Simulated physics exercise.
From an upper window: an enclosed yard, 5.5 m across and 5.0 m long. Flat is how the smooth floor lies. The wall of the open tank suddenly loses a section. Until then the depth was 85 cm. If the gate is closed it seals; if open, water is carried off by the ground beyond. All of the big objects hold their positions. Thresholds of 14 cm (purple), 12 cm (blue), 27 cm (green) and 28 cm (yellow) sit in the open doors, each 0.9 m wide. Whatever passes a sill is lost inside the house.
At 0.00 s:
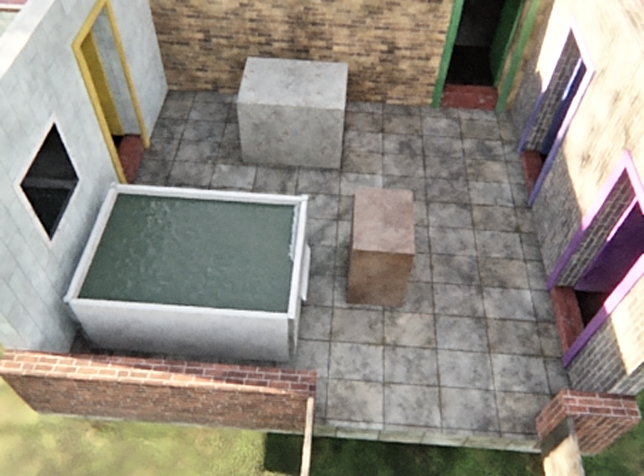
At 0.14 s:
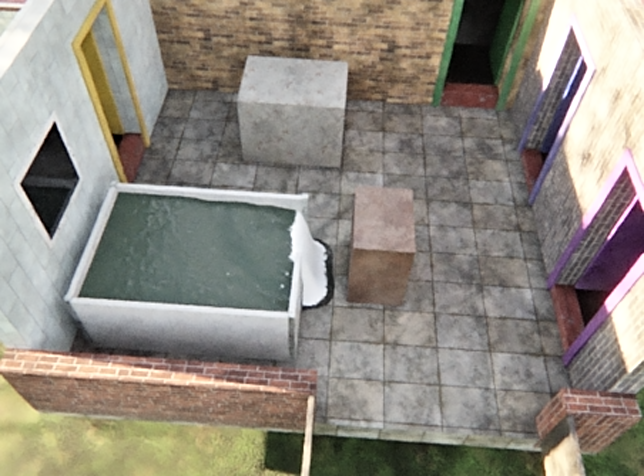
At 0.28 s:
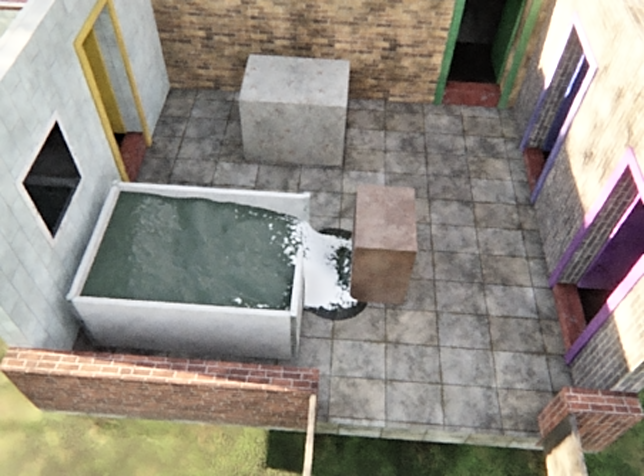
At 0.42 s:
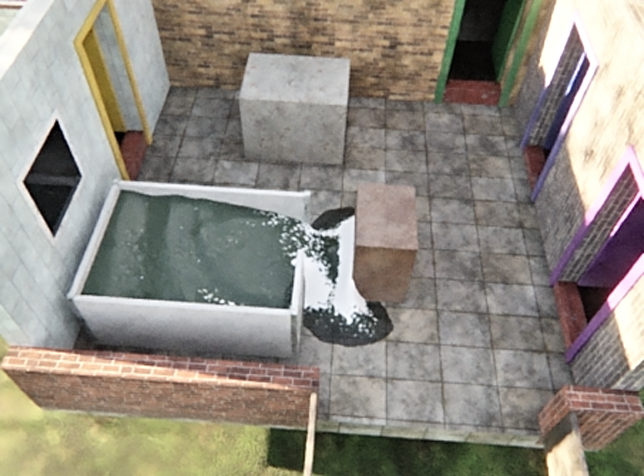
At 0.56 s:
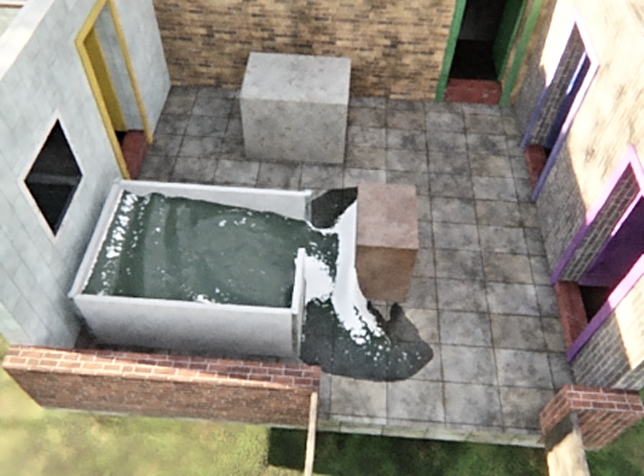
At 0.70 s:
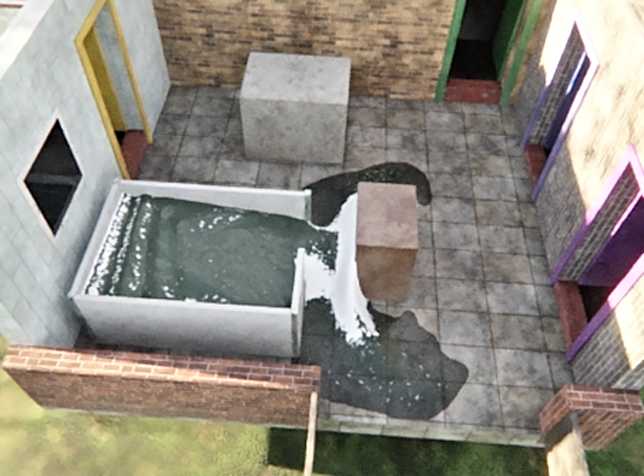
A large open tank of dark green water sat still in a paved yard, then its right side gave way and water gushed out, struck a brown block and spread around it across the floor.
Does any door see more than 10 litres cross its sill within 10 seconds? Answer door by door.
Taking each door, the purple door does not; the blue door does not; the green door does not; the yellow door does not.
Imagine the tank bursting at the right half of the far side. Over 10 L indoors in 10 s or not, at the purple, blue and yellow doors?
So purple stays lower, blue tops it, yellow stays lower.
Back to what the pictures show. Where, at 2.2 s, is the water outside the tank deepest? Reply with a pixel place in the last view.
The spot is near (340, 271) in the last view.
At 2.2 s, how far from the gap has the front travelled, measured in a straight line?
Distance: Approx. 4.4 m.
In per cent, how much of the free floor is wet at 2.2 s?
About 60 per cent.
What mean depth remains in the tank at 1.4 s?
The mean depth is around 58 cm.
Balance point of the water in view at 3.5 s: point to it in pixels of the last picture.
Roughly (279, 243).
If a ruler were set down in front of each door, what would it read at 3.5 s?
Centimetres: Purple 2 / blue 10 / green 20 / yellow 12.
After 1.4 s water covers 40 % of the floor and is deepest (64 cm) near (340, 271); purple door not reached, blue door not reached, green door not reached, yellow door not reached.
After 2.2 s water covers 60 % of the floor and is deepest (48 cm) near (340, 271); purple door not reached, blue door 7 cm at the sill, 0 L in, green door 15 cm at the sill, 0 L in, yellow door 11 cm at the sill, 0 L in.
After 3.5 s water covers 75 % of the floor and is deepest (36 cm) near (340, 271); purple door 2 cm at the sill, 0 L in, blue door 10 cm at the sill, 1 L in, green door 20 cm at the sill, 0 L in, yellow door 12 cm at the sill, 0 L in.
After 6.0 s water covers 95 % of the floor and is deepest (23 cm) near (340, 271); purple door 4 cm at the sill, 0 L in, blue door 7 cm at the sill, 1 L in, green door 13 cm at the sill, 0 L in, yellow door 11 cm at the sill, 0 L in.
After 10.0 s water covers 95 % of the floor and is deepest (12 cm) near (340, 271); purple door 3 cm at the sill, 0 L in, blue door 7 cm at the sill, 1 L in, green door 10 cm at the sill, 0 L in, yellow door 7 cm at the sill, 0 L in.
